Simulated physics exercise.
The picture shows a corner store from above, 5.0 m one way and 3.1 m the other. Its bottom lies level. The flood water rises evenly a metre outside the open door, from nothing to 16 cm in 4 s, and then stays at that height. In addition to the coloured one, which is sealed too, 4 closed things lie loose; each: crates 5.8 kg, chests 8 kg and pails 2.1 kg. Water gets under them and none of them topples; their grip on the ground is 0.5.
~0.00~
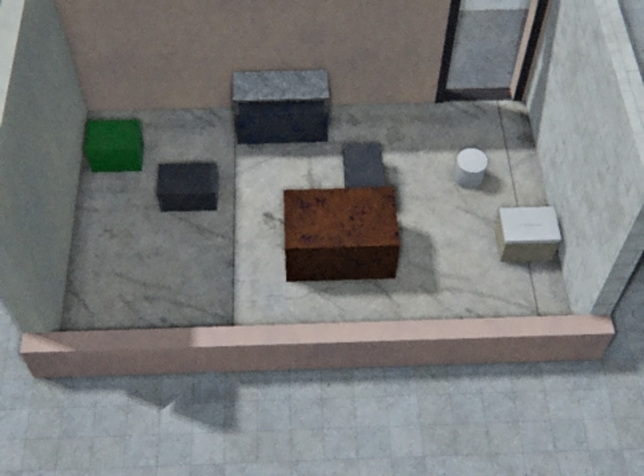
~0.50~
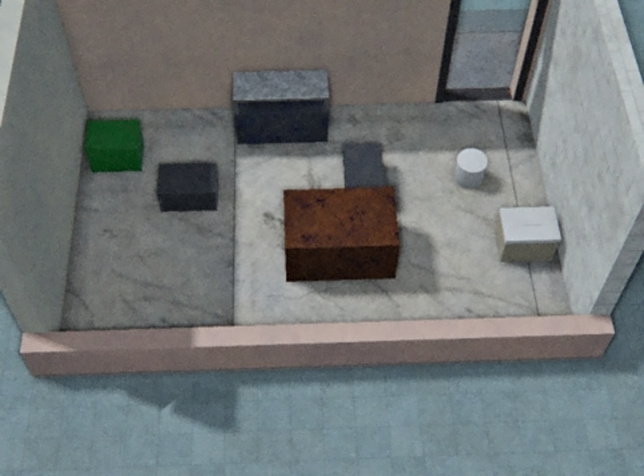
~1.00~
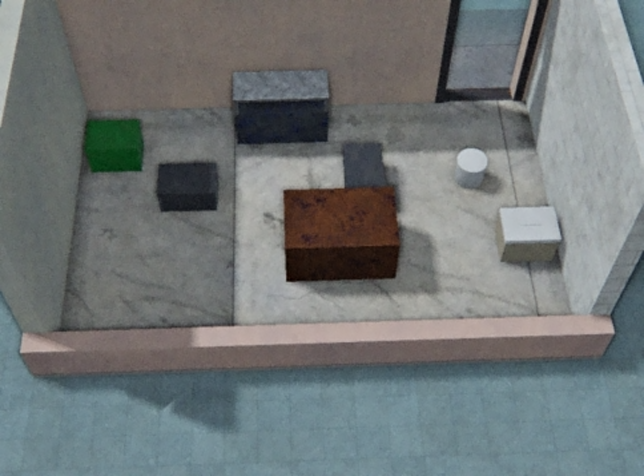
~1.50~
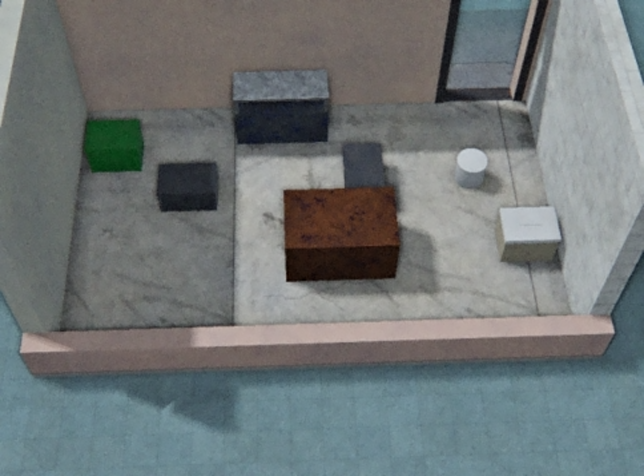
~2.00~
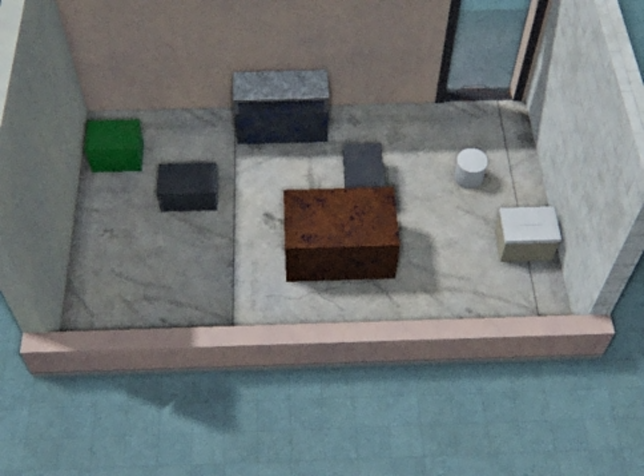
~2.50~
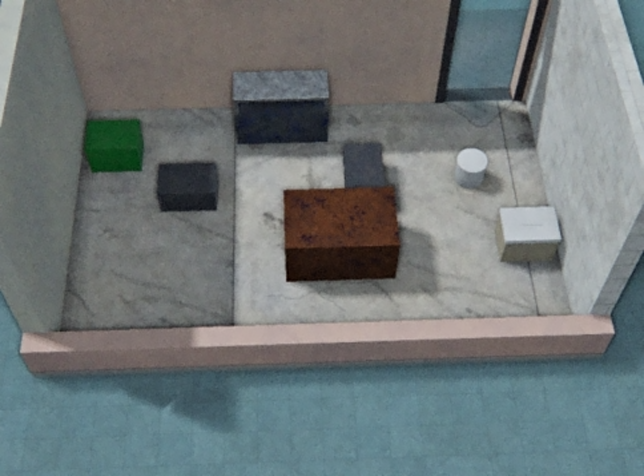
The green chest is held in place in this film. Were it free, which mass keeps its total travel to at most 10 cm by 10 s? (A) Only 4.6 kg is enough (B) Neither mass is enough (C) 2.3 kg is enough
C, 2.3 kg is enough.
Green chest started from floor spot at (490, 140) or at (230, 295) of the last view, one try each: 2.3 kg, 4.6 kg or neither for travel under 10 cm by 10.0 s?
Going in order: Neither weight works, neither weight works.
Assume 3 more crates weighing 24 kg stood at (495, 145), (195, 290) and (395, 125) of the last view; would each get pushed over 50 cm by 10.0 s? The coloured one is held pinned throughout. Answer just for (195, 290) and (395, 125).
Below the mark, then below the mark.
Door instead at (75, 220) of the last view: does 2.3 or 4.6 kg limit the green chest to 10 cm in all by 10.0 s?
Result: Nothing offered works.
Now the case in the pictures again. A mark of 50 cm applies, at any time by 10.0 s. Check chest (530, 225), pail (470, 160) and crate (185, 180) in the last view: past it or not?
Beyond, beyond, below.
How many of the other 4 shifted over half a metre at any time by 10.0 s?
The tally stands at 2.
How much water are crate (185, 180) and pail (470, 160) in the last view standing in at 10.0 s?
I'd estimate 1 cm for the first and 2 cm for the second.
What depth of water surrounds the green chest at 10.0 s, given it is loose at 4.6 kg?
Something like 0 centimetres.
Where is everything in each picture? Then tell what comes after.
The green chest at (112, 134), on the bottom; water covers 0.0 m2; 0 of 5 have shifted, in the first frame.
The green chest at (112, 134), on the bottom; 0.0 m2 under water; 0 of 5 have shifted, in the second frame.
The green chest at (112, 134) rests on the ground; water covers 0.0 m2; 0 of 5 have shifted, in the third frame.
The green chest at (112, 134) rests on the ground; water covers 0.0 m2; 0 of 5 have shifted, in the fourth frame.
The green chest at (112, 134), on the bottom; 0.0 m2 under water; 0 of 5 have shifted, in the fifth frame.
The green chest at (112, 134) rests on the ground; 0.1 m2 under water; 0 of 5 have shifted, in the sixth frame.
After 3.5 s the green chest would be 0 cm from its start with 2.3 kg and 0 cm from its start with 4.6 kg; 0 cm of water round it then.
After 4.5 s the green chest would be 0 cm from its start with 2.3 kg and 0 cm from its start with 4.6 kg; 0 cm of water round it then.
After 7.0 s the green chest would be 0 cm from its start with 2.3 kg and 0 cm from its start with 4.6 kg; 0 cm of water round it then.
After 10.0 s the green chest would be 0 cm from its start with 2.3 kg and 0 cm from its start with 4.6 kg; 0 cm of water round it then.
